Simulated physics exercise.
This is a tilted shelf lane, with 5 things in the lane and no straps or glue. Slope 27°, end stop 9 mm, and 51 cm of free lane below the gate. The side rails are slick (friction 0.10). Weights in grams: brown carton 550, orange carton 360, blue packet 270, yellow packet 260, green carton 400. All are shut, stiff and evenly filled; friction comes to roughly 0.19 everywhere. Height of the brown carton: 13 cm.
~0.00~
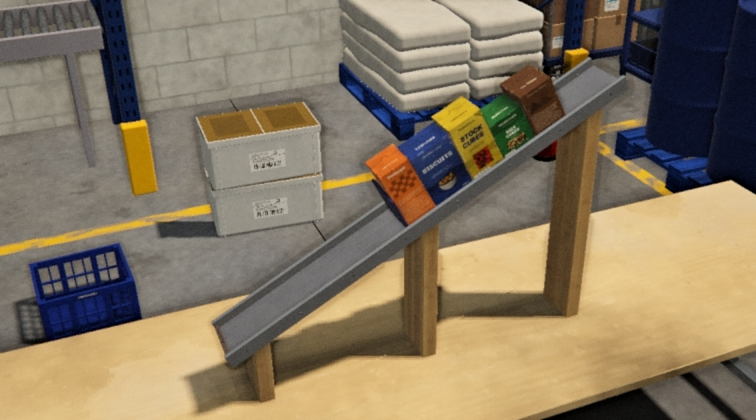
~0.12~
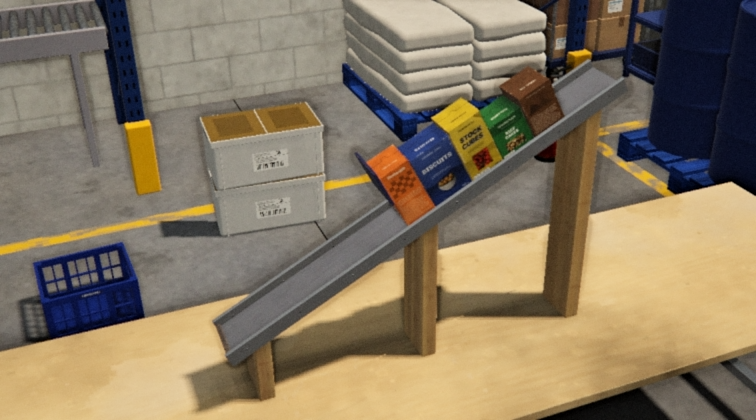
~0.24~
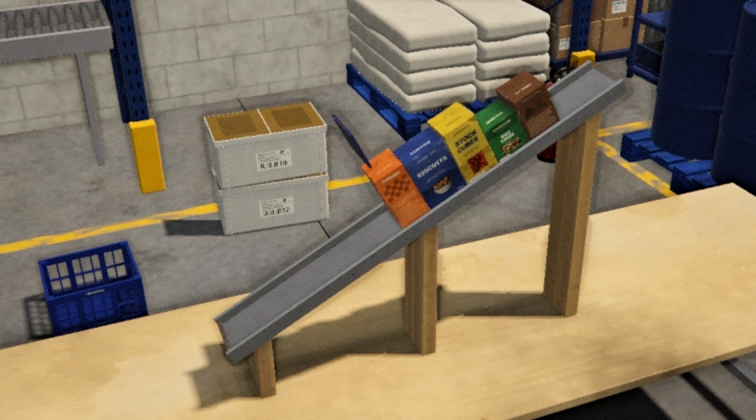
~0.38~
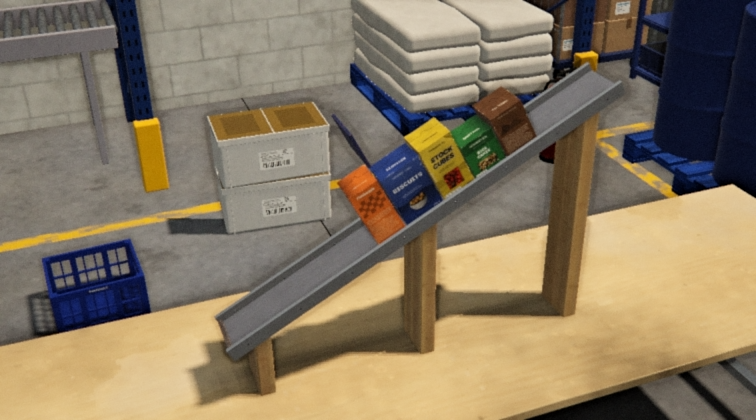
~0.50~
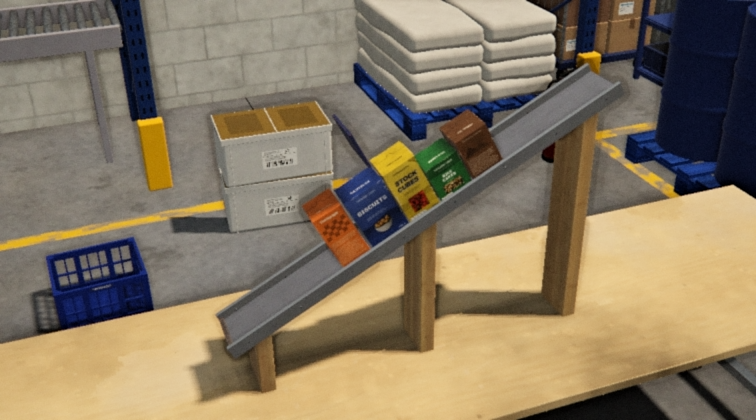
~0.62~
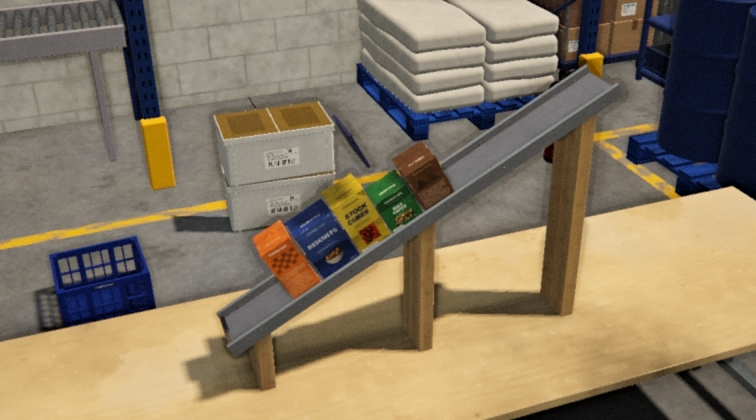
In a warehouse, five colourful packages slide together down a sloping metal chute toward the left.
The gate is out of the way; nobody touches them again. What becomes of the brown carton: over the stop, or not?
The brown carton is caught by the stop.
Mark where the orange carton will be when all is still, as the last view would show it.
At about (123, 396).
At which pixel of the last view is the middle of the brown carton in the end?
Near (340, 239).
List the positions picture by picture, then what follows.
The first frame shows gate shut; brown carton (533, 101); orange carton (401, 186).
The second frame shows yellow packet (468, 140); green carton (503, 127).
The third frame shows leader 49 cm from the stop; orange carton (396, 190); blue packet (430, 169).
The fourth frame shows leader 43 cm from the stop; orange carton (372, 205); yellow packet (440, 159).
The fifth frame shows leader 32 cm from the stop; orange carton (337, 228); blue packet (372, 207).
The sixth frame shows leader 18 cm from the stop; brown carton (424, 177); yellow packet (357, 214).
Around 0.72 s, leader 3 cm from the stop; brown carton near (374, 210).
Around 0.82 s, brown carton tipped 14° against what carries it near (354, 208); orange carton tipped 26° against what carries it; green carton tipped 12° against what carries it.
Around 0.92 s, orange carton now over the stop; brown carton tipped 30° against what carries it near (356, 211); yellow packet tipped 13° against what carries it.
Around 1.12 s, brown carton on its side near (341, 234); blue packet tipped 8° against what carries it; yellow packet tipped 8° against what carries it.
Finally (1.6 s), over the stop, orange carton; on their side or leaning hard in the lane, brown carton; the other 3 in the lane. In the last view, brown carton near (340, 239).
